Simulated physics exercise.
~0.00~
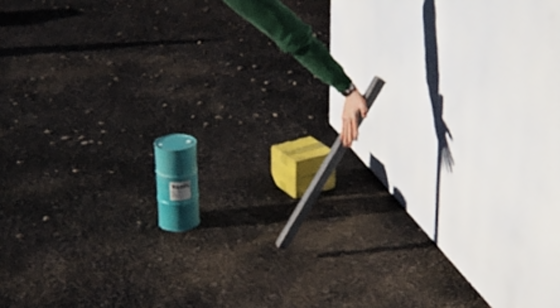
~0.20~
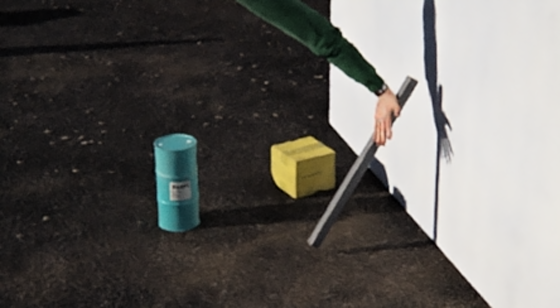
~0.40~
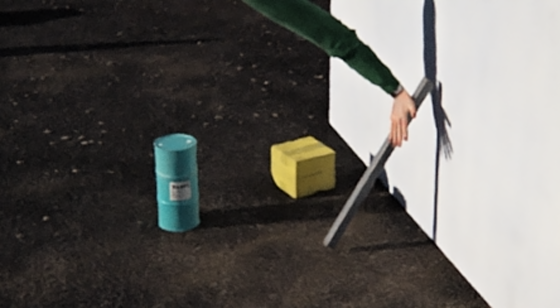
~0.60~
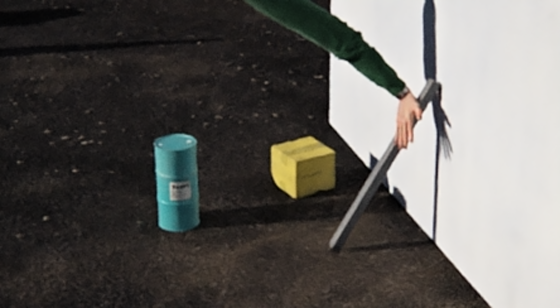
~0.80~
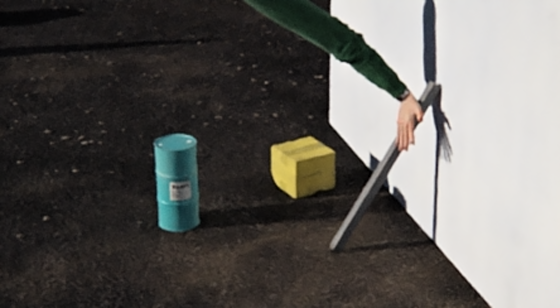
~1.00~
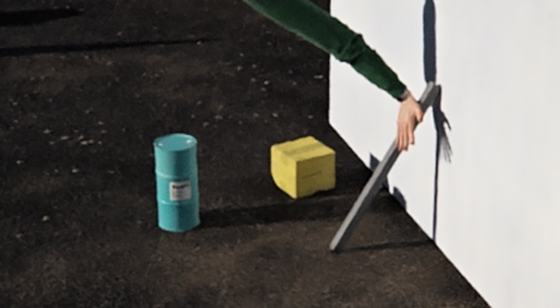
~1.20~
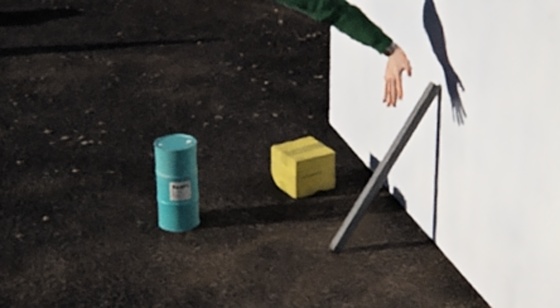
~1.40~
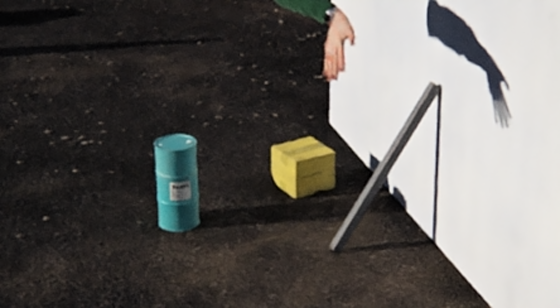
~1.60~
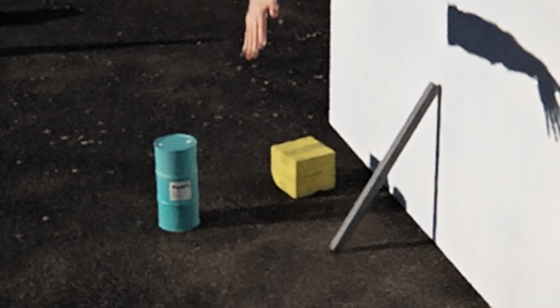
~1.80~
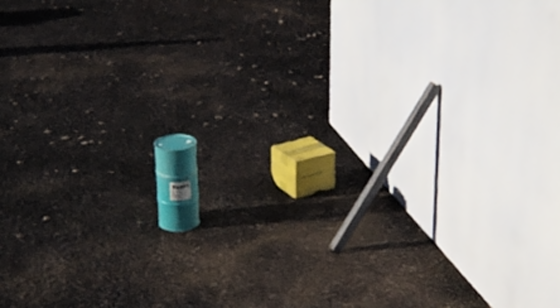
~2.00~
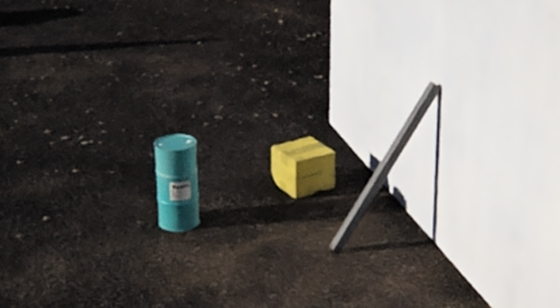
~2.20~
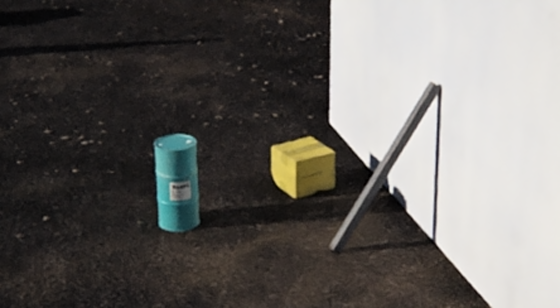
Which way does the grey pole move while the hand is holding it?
The grey pole moves to the right, toward the white wall.
